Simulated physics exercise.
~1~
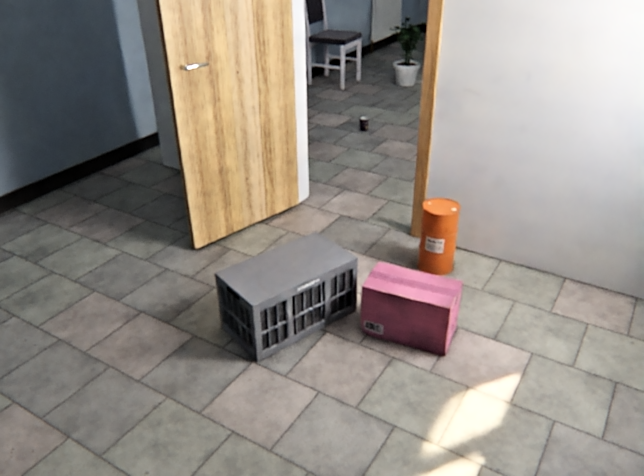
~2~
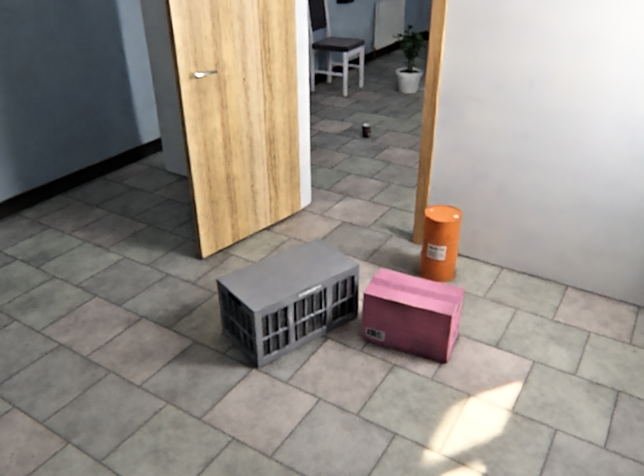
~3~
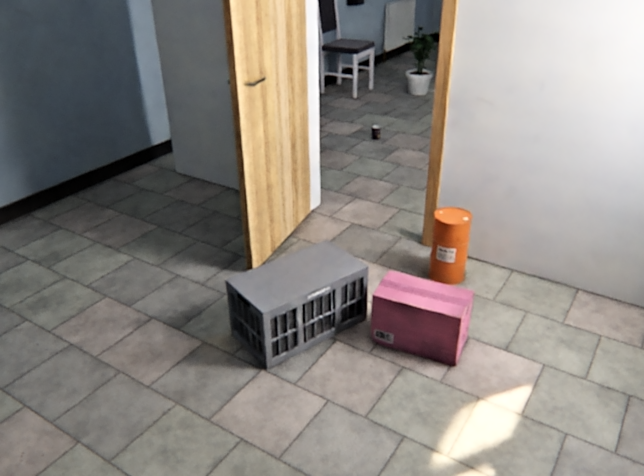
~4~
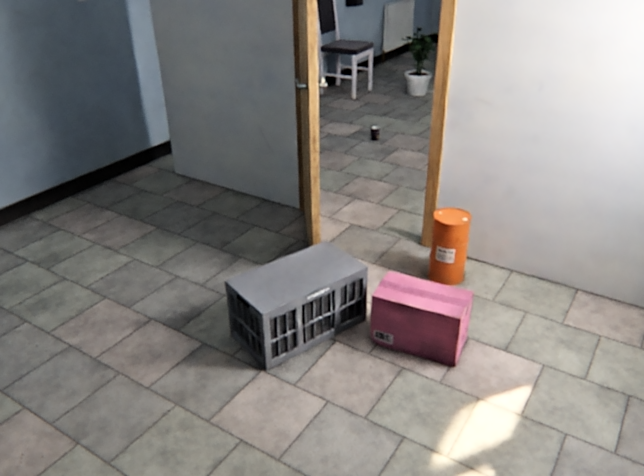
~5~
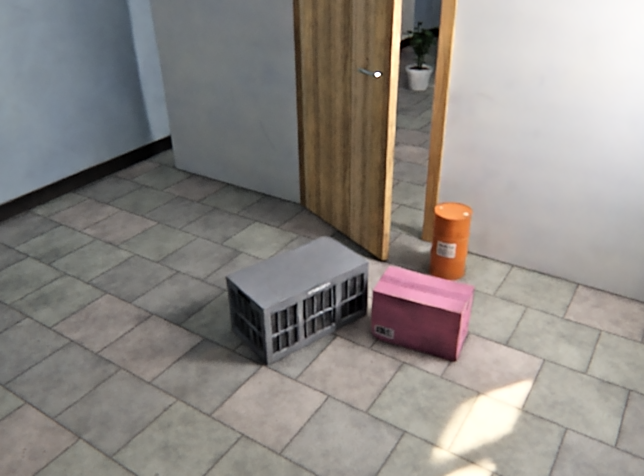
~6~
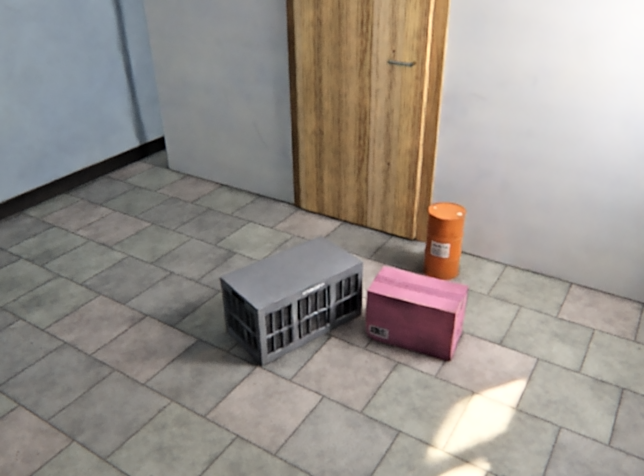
A wooden door stands wide open in a grey-tiled room with pale walls, seen from slightly above by a gently swaying camera. On the floor in front of it sit a grey slatted chest and, to its right, a pink box, with an orange canister behind them by the right side of the doorway. Through the opening, a chair, a potted plant and a small dark object are visible. The door swings slowly toward the right, turning edge-on and then narrowing the gap. It passes behind the chest and box without disturbing them and ends shut, with all three objects still in place.
